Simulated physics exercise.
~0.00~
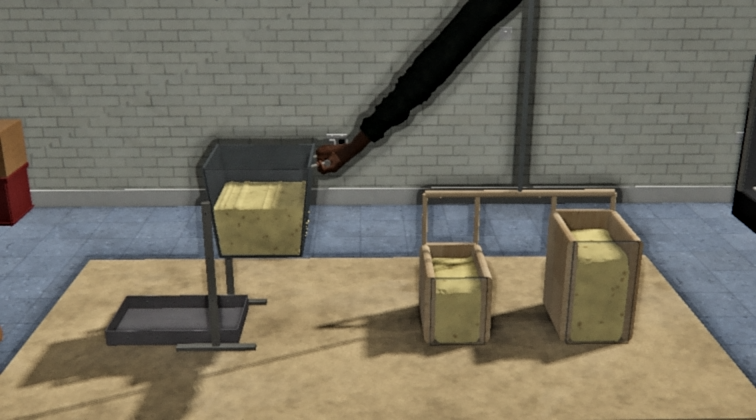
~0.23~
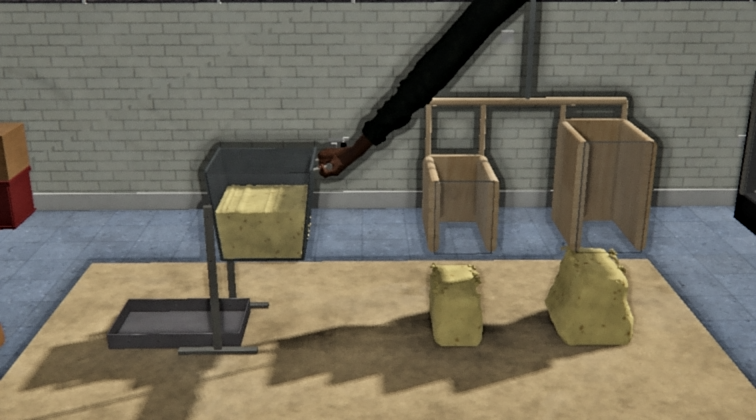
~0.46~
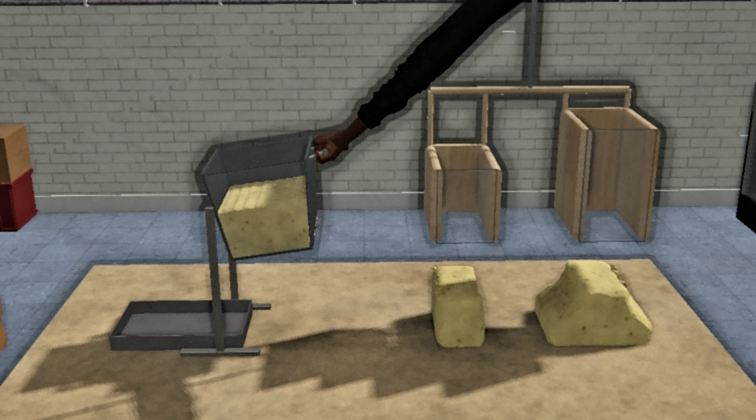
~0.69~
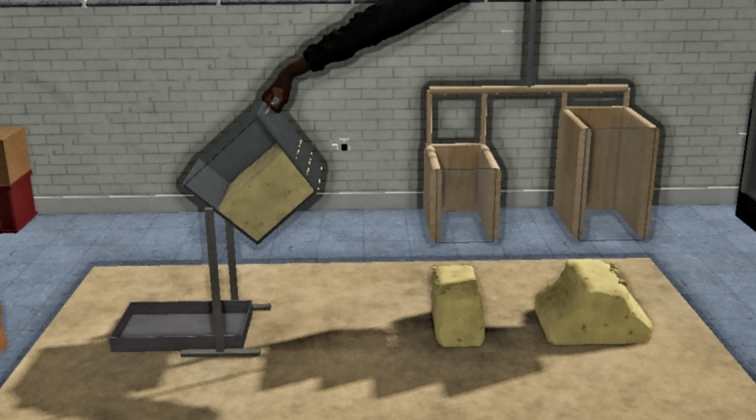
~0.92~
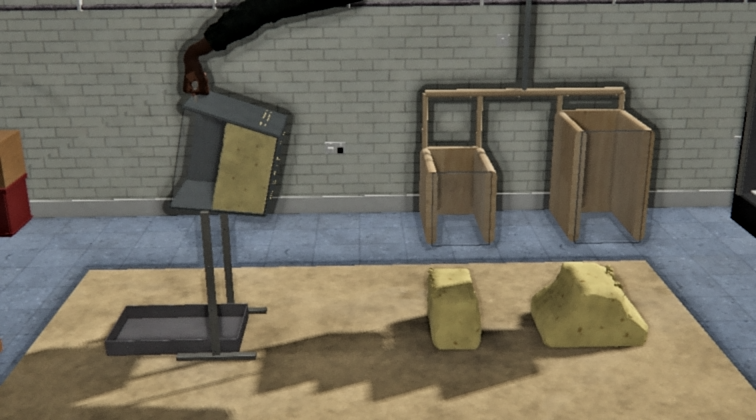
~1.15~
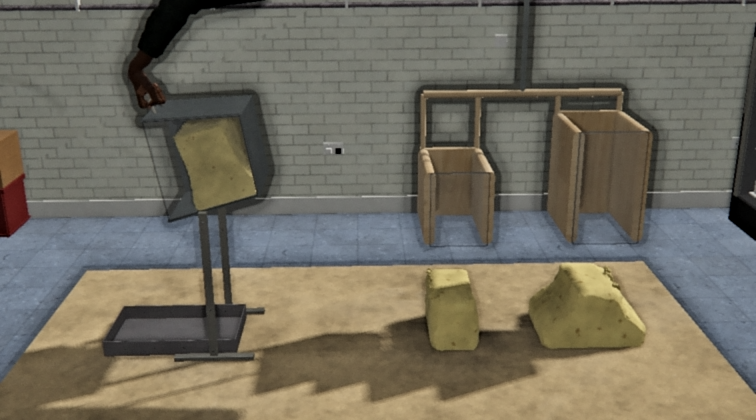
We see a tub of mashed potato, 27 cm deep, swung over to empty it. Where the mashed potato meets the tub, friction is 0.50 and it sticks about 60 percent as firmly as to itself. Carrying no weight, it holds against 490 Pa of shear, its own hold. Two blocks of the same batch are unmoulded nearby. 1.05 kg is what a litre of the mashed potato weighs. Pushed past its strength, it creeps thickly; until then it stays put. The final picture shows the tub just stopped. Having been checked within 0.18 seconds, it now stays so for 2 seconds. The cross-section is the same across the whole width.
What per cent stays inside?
0 %.
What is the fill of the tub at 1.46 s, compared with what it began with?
About 55 %.
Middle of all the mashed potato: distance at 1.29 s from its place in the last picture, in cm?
Roughly 8 cm.
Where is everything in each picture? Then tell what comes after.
The first frame shows handle-side rim at (307, 168), tilt 0 degrees; crest of the mashed potato at (238, 208); block heights 18 cm, 28 cm (left to right).
The second frame shows handle-side rim at (309, 172), tilt 0 degrees; crest of the mashed potato at (240, 212); block heights 17 cm, 23 cm (left to right).
The third frame shows handle-side rim at (304, 159), tilt 8 degrees; crest of the mashed potato at (300, 202); block heights 17 cm, 18 cm (left to right).
The fourth frame shows handle-side rim at (256, 117), tilt 41 degrees; crest of the mashed potato at (280, 155); block heights 17 cm, 18 cm (left to right).
The fifth frame shows handle-side rim at (183, 109), tilt 77 degrees; crest of the mashed potato at (231, 125); block heights 17 cm, 18 cm (left to right).
The sixth frame shows handle-side rim at (142, 123), tilt 99 degrees; crest of the mashed potato at (216, 127); block heights 17 cm, 18 cm (left to right).
After 1.29 s, the tub is at 99 degrees and holds 98 %.
After 1.46 s, the tub is at 99 degrees and holds 55 %.
After 1.63 s, the tub is at 99 degrees and holds 39 %.
After 1.80 s, the tub is at 99 degrees and holds 27 %.
After 3.15 s, the tub is at 99 degrees and holds 0 %.
